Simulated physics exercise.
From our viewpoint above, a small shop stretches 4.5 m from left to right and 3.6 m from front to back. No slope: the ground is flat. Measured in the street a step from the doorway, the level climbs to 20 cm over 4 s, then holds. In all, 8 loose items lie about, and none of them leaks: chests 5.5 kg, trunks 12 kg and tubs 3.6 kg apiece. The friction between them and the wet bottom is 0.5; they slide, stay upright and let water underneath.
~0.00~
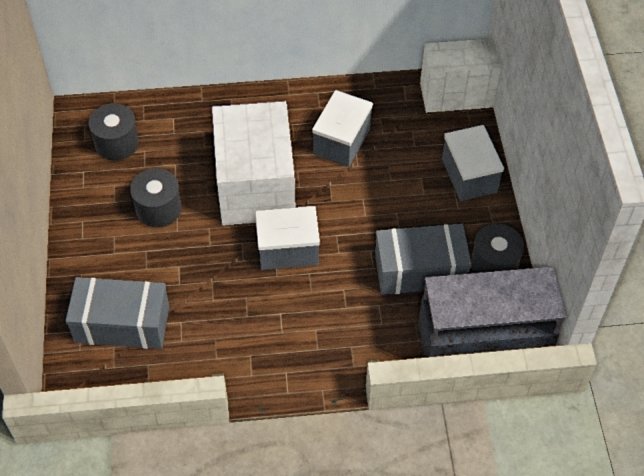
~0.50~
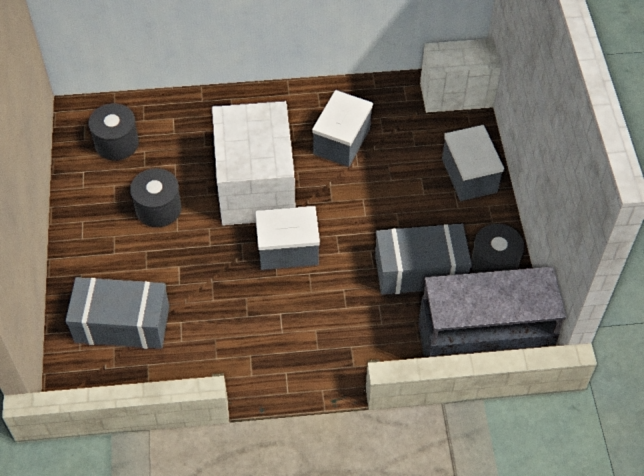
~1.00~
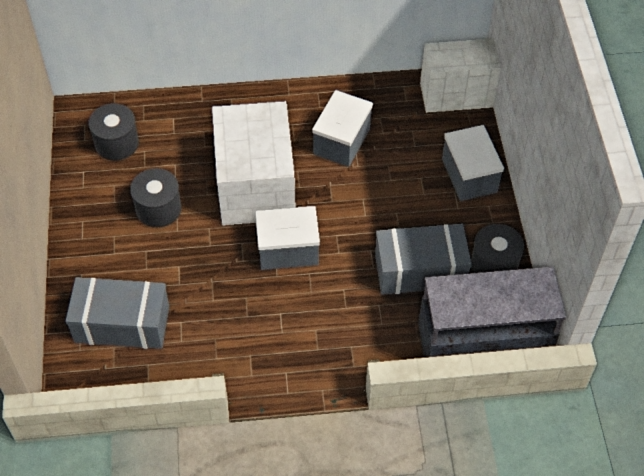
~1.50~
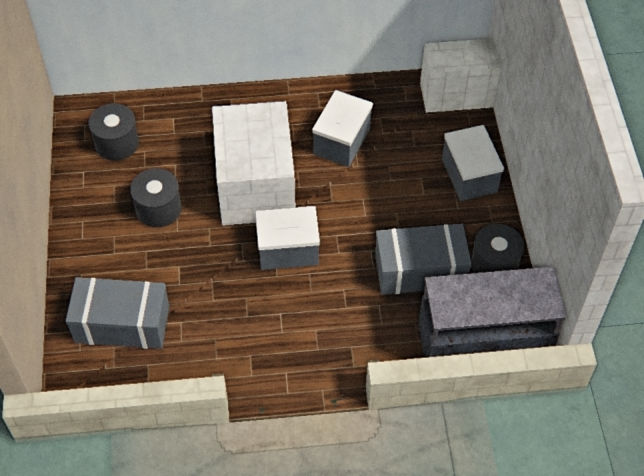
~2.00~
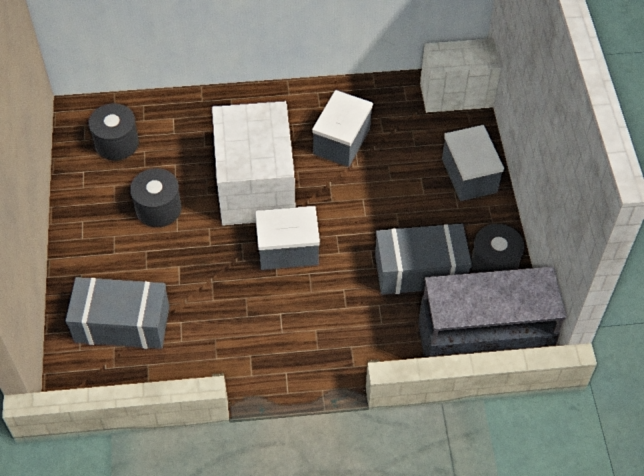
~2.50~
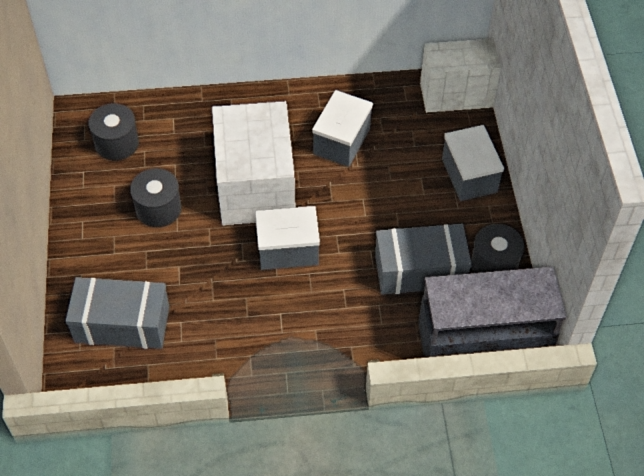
Water spreading over the street outside a small wood-floored shop, then just crossing the doorway, while the trunks and tubs inside stay still.
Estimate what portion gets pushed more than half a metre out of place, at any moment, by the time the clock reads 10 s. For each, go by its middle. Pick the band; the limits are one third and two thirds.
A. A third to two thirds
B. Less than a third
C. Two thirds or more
Answer: C.
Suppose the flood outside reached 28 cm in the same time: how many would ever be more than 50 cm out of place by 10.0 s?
Count under that change: 7.
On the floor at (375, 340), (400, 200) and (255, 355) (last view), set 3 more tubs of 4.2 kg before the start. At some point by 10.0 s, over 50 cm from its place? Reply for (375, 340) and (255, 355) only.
Note: Item 1 below threshold; item 2 above threshold.
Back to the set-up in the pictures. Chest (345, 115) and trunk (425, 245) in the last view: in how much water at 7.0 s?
I'd estimate 6 cm for the first and 4 cm for the second.
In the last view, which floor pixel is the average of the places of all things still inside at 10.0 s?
That lands at roughly (305, 182).
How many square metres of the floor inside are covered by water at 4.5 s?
At that time the wet patch spans about 5.5 m2.
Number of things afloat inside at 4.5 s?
Total: 1.
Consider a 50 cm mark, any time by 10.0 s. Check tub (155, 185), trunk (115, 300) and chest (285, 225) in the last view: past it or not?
In turn: Above the mark, below the mark, above the mark.
After 3.5 s 0 of 8 are over 50 cm from their spots; 0 afloat.
After 4.5 s 0 of 8 are over 50 cm from their spots; 1 afloat.
After 7.0 s 5 of 8 are over 50 cm from their spots; 6 afloat.
After 10.0 s 6 of 8 are over 50 cm from their spots, and 6 have been at some point; 8 afloat.
